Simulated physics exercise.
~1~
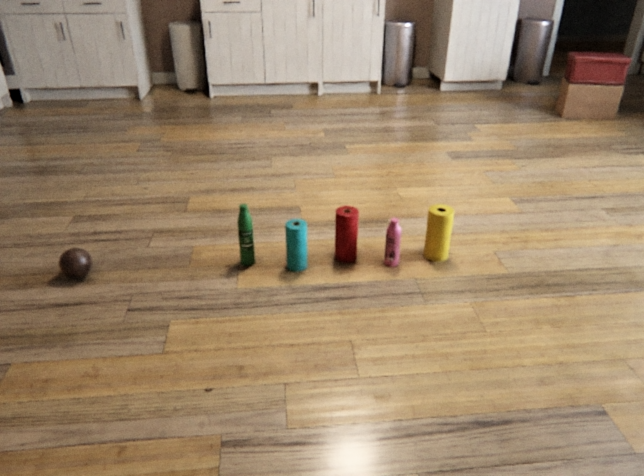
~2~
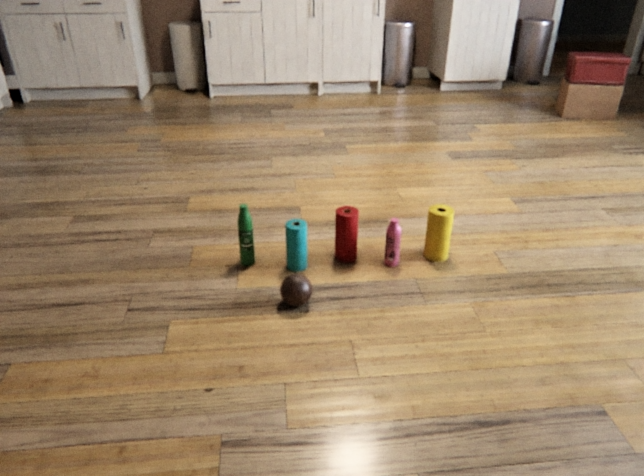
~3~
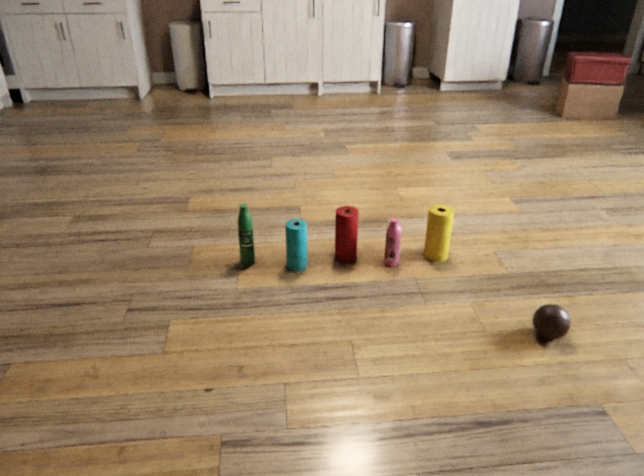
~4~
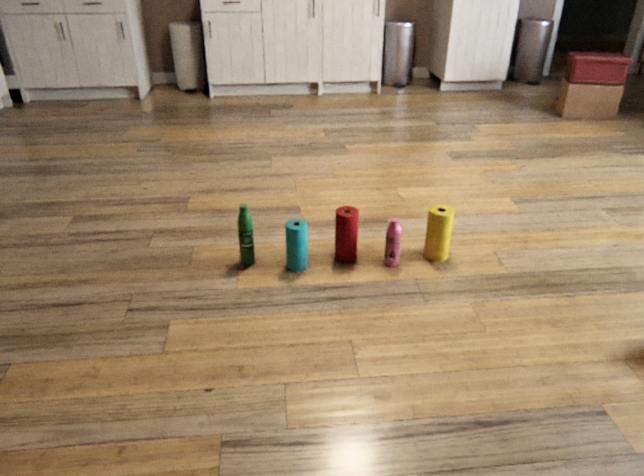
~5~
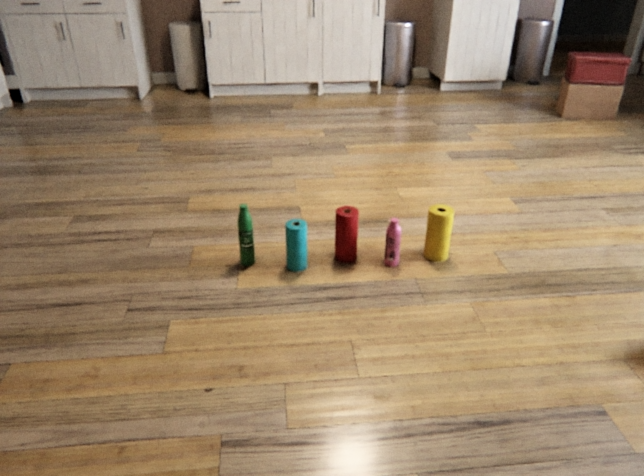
On a wooden floor, a brown ball rolling rightward in front of five standing bottles and rolls, missing them all and leaving view.
